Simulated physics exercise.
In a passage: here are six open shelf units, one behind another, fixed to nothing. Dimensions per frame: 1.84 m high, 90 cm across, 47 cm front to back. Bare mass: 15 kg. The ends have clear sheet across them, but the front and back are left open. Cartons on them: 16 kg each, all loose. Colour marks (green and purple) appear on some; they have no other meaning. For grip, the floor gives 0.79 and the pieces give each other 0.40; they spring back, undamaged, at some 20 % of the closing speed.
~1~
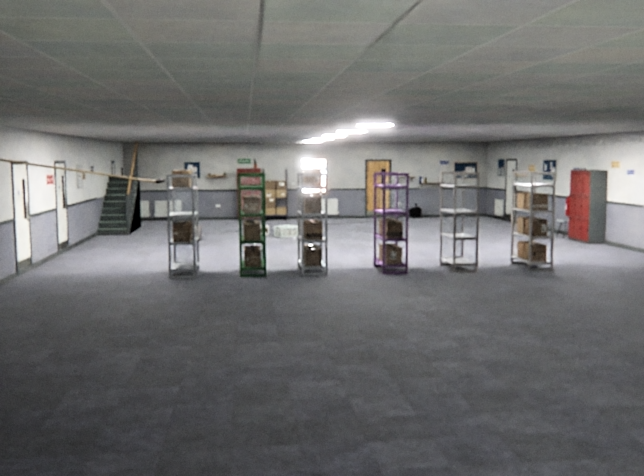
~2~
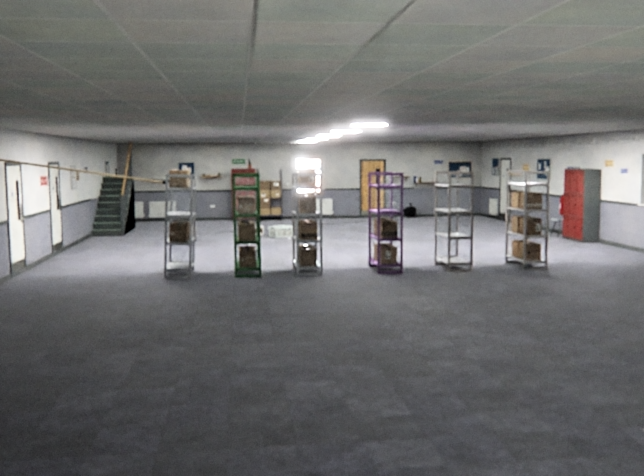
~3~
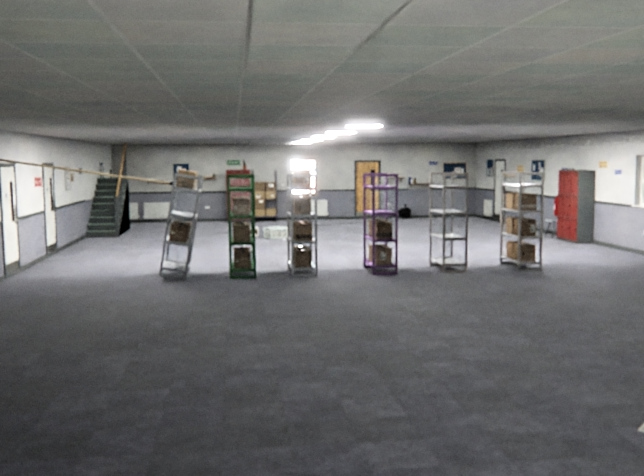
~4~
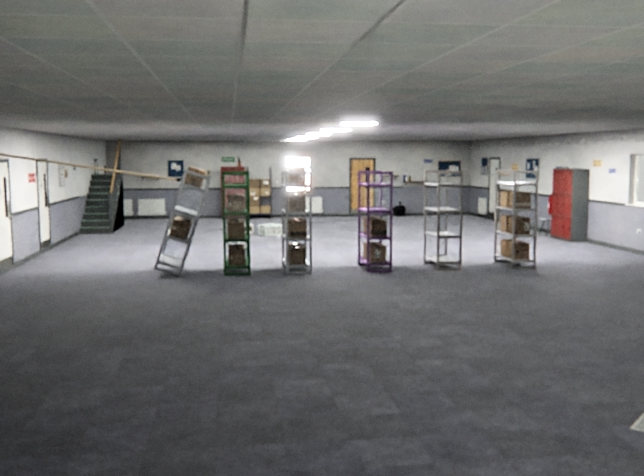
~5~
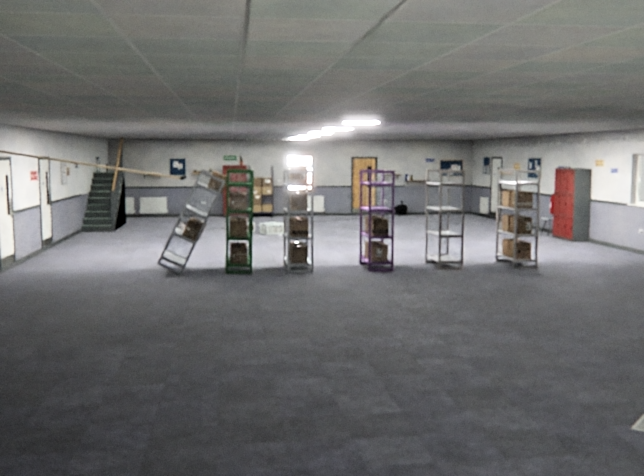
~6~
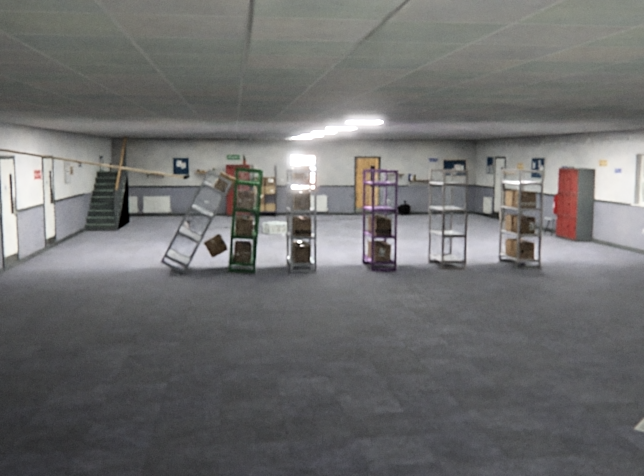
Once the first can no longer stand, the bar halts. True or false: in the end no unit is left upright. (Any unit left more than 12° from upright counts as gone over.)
False.
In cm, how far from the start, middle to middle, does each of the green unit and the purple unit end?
Result: Green at 0 cm, purple at 0 cm.
Then, 0.06 s past the last view, 4 cartons spilt or dropped; none of the 5 other units over, 1 disturbed; green unit 5° from how it stood.
Then, 0.18 s past the last view, 4 cartons spilt or dropped; none of the 5 other units over, 1 disturbed; green unit 4° from how it stood.
Then, 0.64 s past the last view, 2 cartons spilt or dropped; none of the 5 other units over, 1 disturbed; green unit 4° from how it stood.
Then, 1.32 s past the last view, 2 cartons spilt or dropped; none of the 5 other units over.
In the end, 2 cartons spilt or dropped; none of the 5 other units over; green unit unmoved; purple unit unmoved. Five left standing. From the last view, middles, green unit near (241, 220), purple unit near (379, 219).
